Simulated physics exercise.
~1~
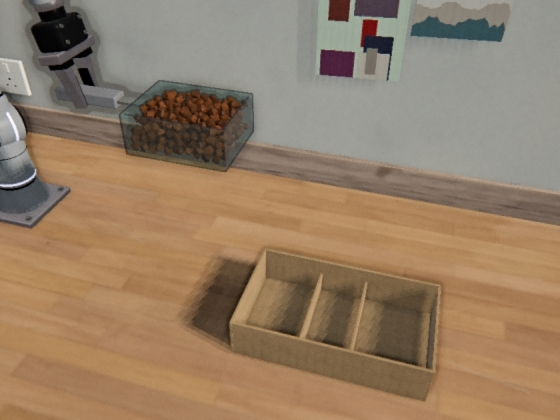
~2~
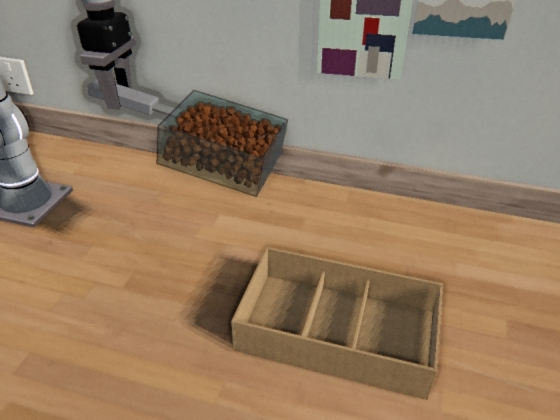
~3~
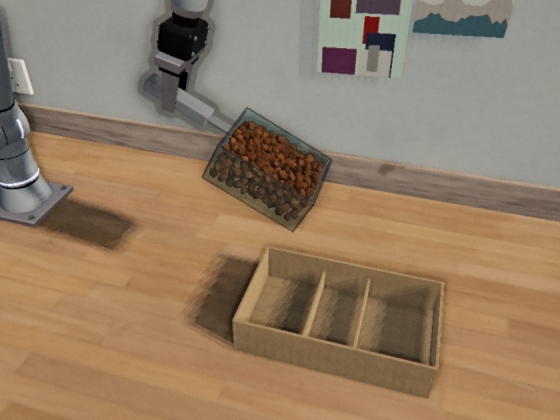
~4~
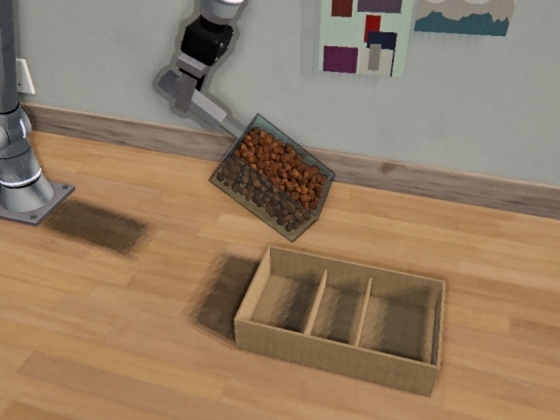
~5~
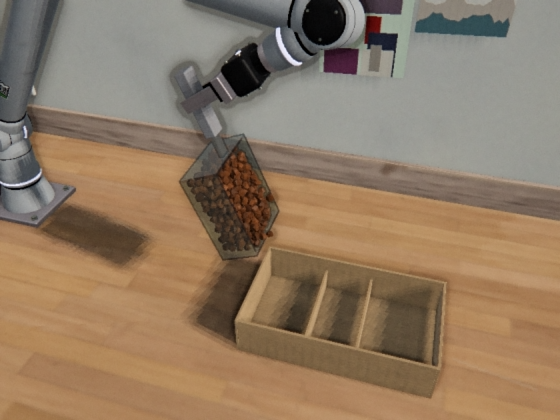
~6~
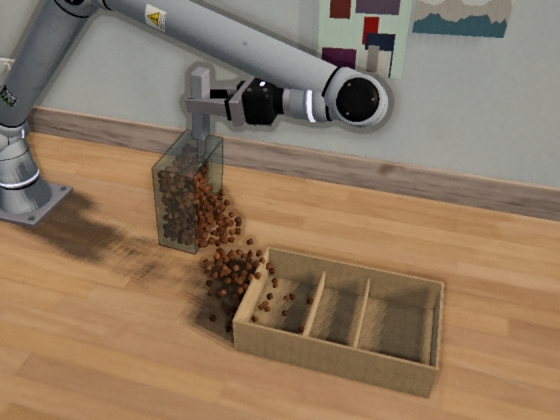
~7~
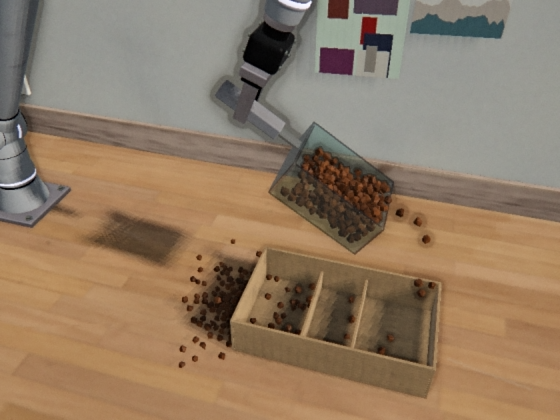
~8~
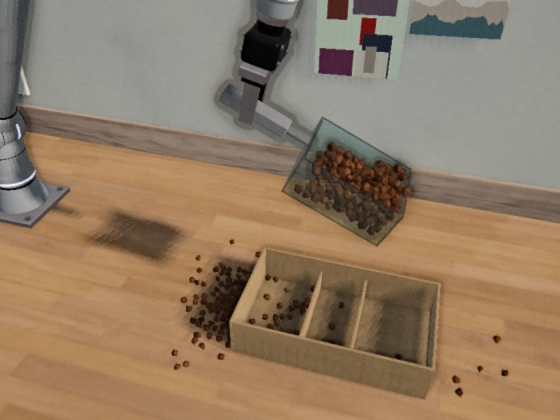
On a wooden tabletop, a robot arm carries a clear box of brown pellets toward a divided crate and tips it steeply, spilling many beside the crate and some inside. It then swings the box right and levels it partway, still well filled, with pellets scattered around the crate.
